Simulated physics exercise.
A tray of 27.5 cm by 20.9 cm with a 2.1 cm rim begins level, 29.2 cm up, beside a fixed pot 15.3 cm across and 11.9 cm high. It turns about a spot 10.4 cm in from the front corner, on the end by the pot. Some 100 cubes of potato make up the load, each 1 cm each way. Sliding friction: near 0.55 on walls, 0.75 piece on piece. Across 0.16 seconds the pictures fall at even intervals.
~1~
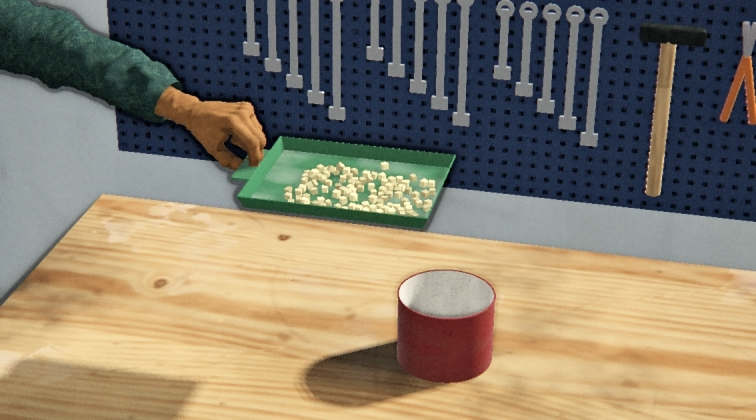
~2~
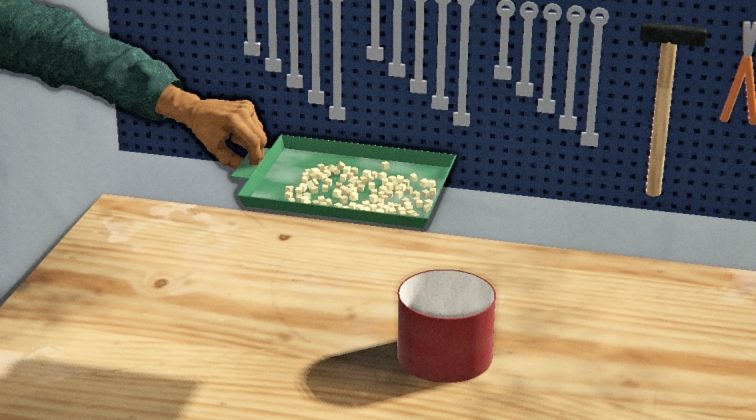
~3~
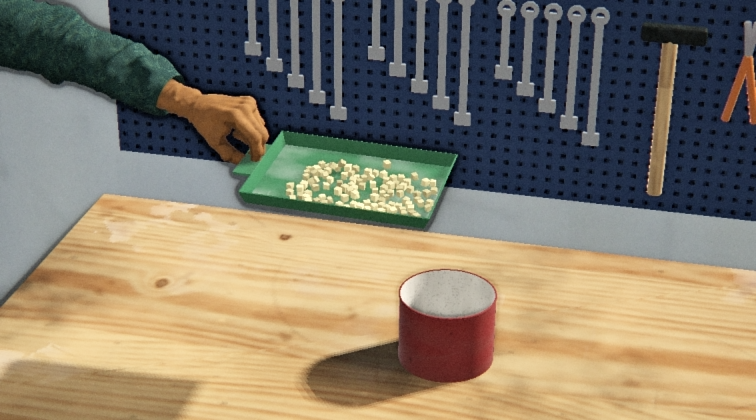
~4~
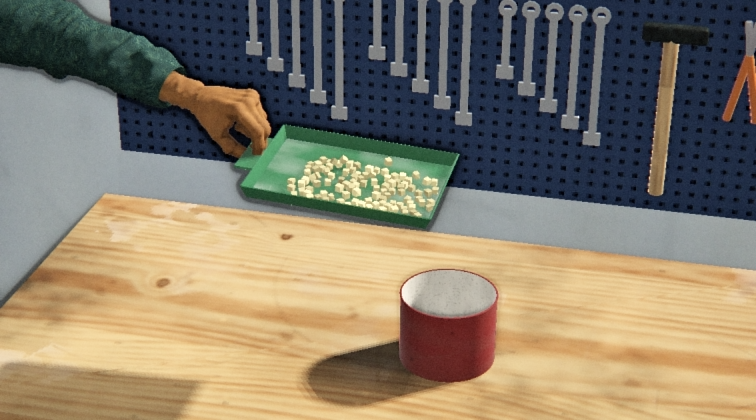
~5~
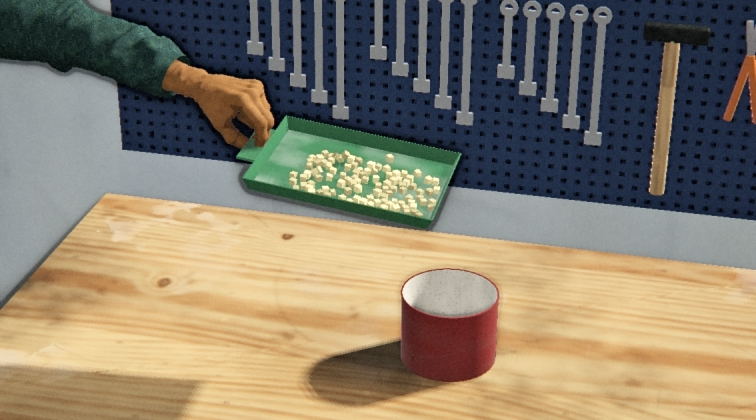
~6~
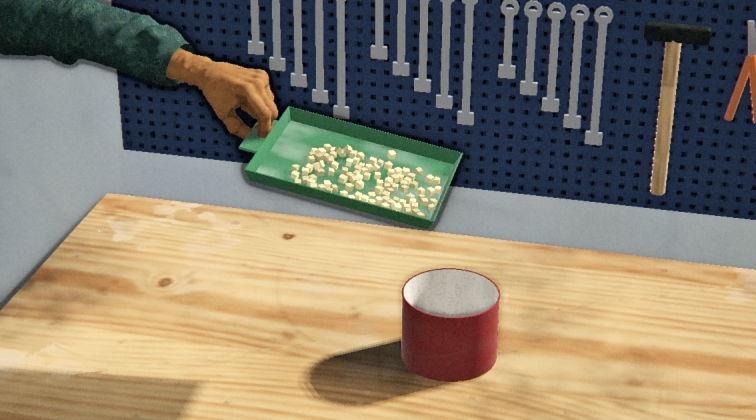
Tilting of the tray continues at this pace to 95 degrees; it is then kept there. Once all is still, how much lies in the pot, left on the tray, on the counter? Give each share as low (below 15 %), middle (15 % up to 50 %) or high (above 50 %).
Pot - middle, tray - low, counter - high.
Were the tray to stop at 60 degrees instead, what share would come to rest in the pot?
In that case, near 0 percent.
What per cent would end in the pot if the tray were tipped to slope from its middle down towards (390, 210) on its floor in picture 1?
5 %.
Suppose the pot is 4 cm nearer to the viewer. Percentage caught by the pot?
55 %.
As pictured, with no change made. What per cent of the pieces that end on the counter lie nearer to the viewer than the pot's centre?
Share: Some 90 %.
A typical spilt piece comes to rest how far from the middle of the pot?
Distance: Some 20 cm.
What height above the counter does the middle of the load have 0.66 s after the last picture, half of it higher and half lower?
Some 28 cm.
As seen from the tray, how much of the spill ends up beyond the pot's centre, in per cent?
About 90 %.
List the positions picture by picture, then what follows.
In the first frame, tray tilt 0 degrees, front corners at (244, 195) and (423, 216); middle of the pieces at (361, 189); pot at (447, 293).
In the second frame, tray tilt 0 degrees, front corners at (244, 193) and (423, 216); middle of the pieces at (361, 188).
In the third frame, tray tilt 2 degrees, front corners at (245, 190) and (425, 216); middle of the pieces at (362, 186).
In the fourth frame, tray tilt 4 degrees, front corners at (247, 184) and (426, 216), lowest corner right front; middle of the pieces at (364, 184).
In the fifth frame, tray tilt 7 degrees, front corners at (249, 177) and (428, 216), lowest corner right front; middle of the pieces at (365, 180).
In the sixth frame, tray tilt 10 degrees, front corners at (252, 168) and (430, 217), lowest corner right front; middle of the pieces at (367, 176); pot at (451, 292).
Then, 0.40 s after the last picture, tilt 51 degrees; the tray holds 100 %, the pot 0 %.
Then, 0.66 s after the last picture, tilt 78 degrees; the tray holds 65 %, the pot 0 %.
Then, 1.03 s after the last picture, tilt 95 degrees; the tray holds 5 %, the pot 10 %.
In the end, pot 25 %, tray 0 %, counter 75 %.
